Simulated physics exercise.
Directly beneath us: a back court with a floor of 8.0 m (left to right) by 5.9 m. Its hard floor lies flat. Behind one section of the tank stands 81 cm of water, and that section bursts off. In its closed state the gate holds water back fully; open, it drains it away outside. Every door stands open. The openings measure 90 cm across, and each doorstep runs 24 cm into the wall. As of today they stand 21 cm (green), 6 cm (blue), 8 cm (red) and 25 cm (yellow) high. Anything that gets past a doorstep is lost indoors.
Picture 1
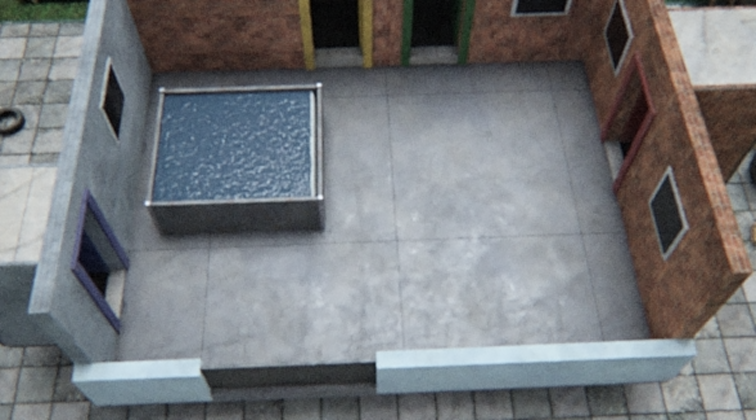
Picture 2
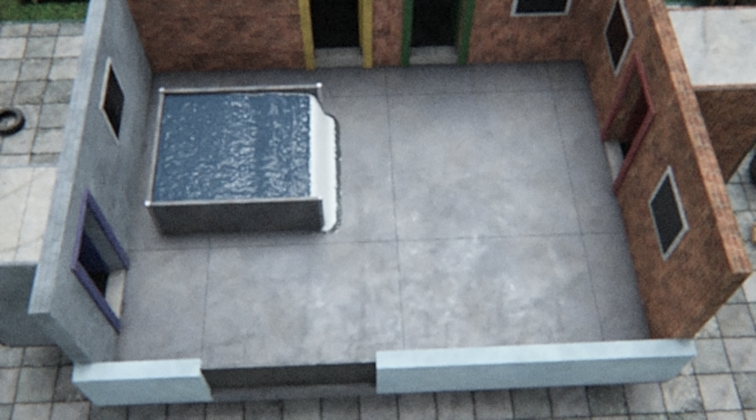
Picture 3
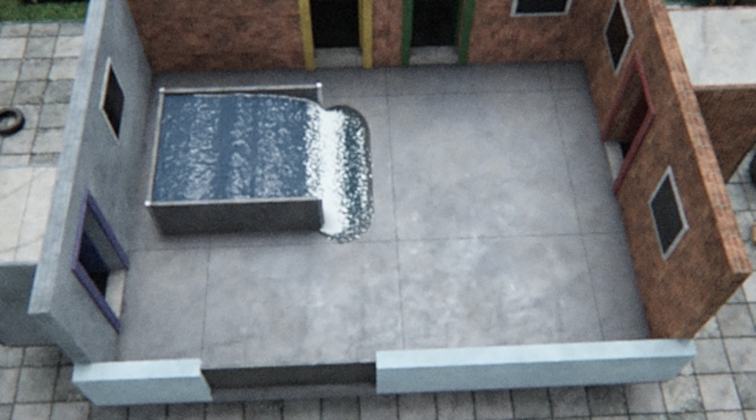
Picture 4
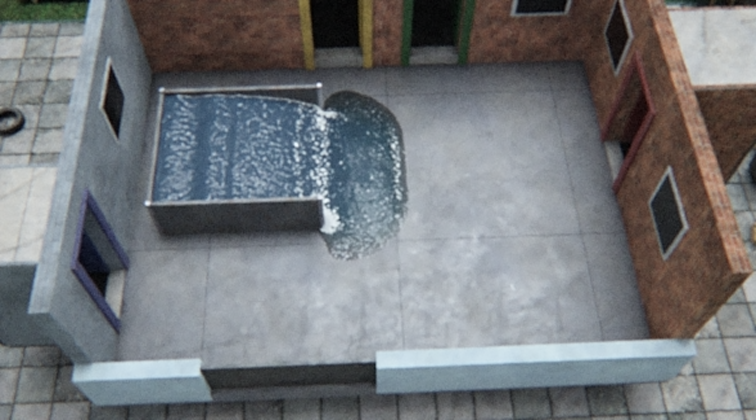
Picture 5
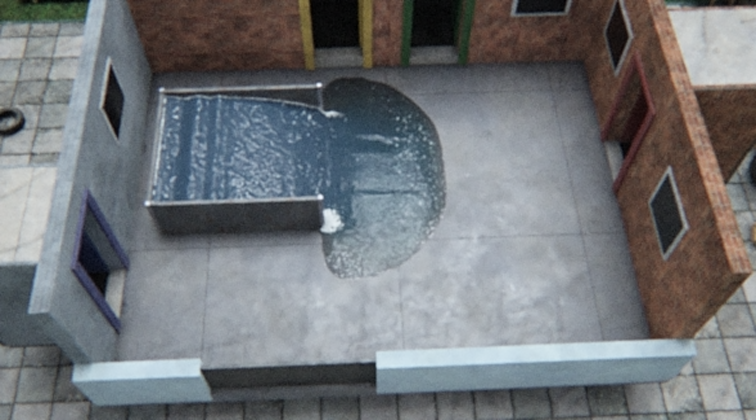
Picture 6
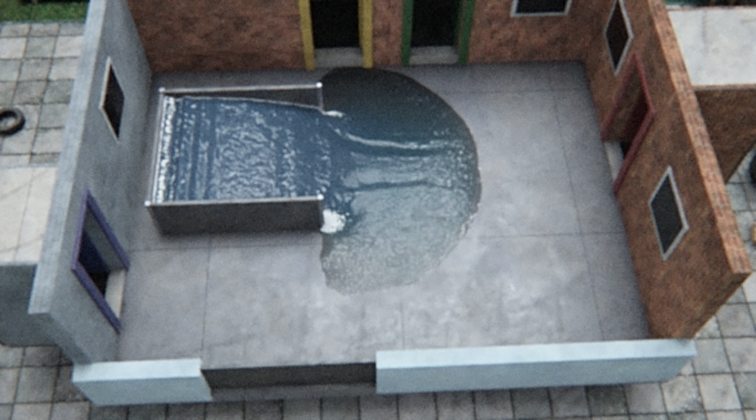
A walled courtyard with a flat grey concrete floor is seen from high above, the view unmoving. A rectangular tank of blue water stands at the upper left, with yellow and green doorways in the brick back wall, a purple one left and a red one right. The tank's right side gives way, and water pours out in white foam, then spreads rightward in a widening, rounded dark sheet.
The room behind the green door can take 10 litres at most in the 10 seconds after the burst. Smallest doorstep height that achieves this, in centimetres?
14 cm.
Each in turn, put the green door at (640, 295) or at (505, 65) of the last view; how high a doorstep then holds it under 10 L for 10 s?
You'd want about 25 cm there first, then about 23 cm.
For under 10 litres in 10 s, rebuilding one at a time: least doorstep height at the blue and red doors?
Roughly 15 cm at blue and 31 cm at red.
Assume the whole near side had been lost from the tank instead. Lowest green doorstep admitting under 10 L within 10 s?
Close to 6.0 cm at the least.
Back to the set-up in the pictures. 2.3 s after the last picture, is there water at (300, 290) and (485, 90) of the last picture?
First untouched, then soaked.
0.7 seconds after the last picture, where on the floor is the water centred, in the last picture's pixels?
The water's centre is at about (318, 174).
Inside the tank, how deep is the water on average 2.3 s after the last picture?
About 20 cm.
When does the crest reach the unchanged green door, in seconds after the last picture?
Around 1.4 seconds.
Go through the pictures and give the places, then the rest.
In the first picture, the tank at (239, 145) is whole and still, 81 cm deep; the green door at (437, 25) is dry.
In the second picture, the front is at (336, 221), 0.2 m from the gap at (320, 162); 0.4 m2 of floor is wet, 81 cm left at the back.
In the third picture, the front is at (369, 210), 0.8 m from the gap at (320, 163); 1.8 m2 of floor is wet, 81 cm left at the back.
In the fourth picture, the gap is at (320, 164), the front 1.3 m out at (402, 212); the back of the tank holds 81 cm.
In the fifth picture, water pours out at (320, 164) and has run 2.0 m, to (441, 199); about 9 cm deep outside, 78 cm at the back.
In the sixth picture, water pours out at (320, 164) and has run 2.6 m, to (476, 191); about 8 cm deep outside, 70 cm at the back; the green door at (437, 25), 3.1 m from the gap, is still 0.6 m from the nearest water.
Then, 0.7 s after the last picture water covers 50 % of the floor, deepest (34 cm) near (332, 196); 13 cm at the green door, 0 litres in over its 21 cm doorstep.
Then, 2.3 s after the last picture water covers 65 % of the floor, deepest (45 cm) near (646, 337); 15 cm at the green door, 0 litres in over its 21 cm doorstep.
Then, 9.3 s after the last picture water covers 100 % of the floor, deepest (18 cm) near (125, 282); 8 cm at the green door, 0 litres in over its 21 cm doorstep.
At the green door as built, the water peaked near 18 cm, 1.3 s after the last picture.
With a doorstep of 12.5 cm, 20 litres would have come in within the 10 s; with 17 cm, 1 litre. So under 10 litres takes about 14 cm.
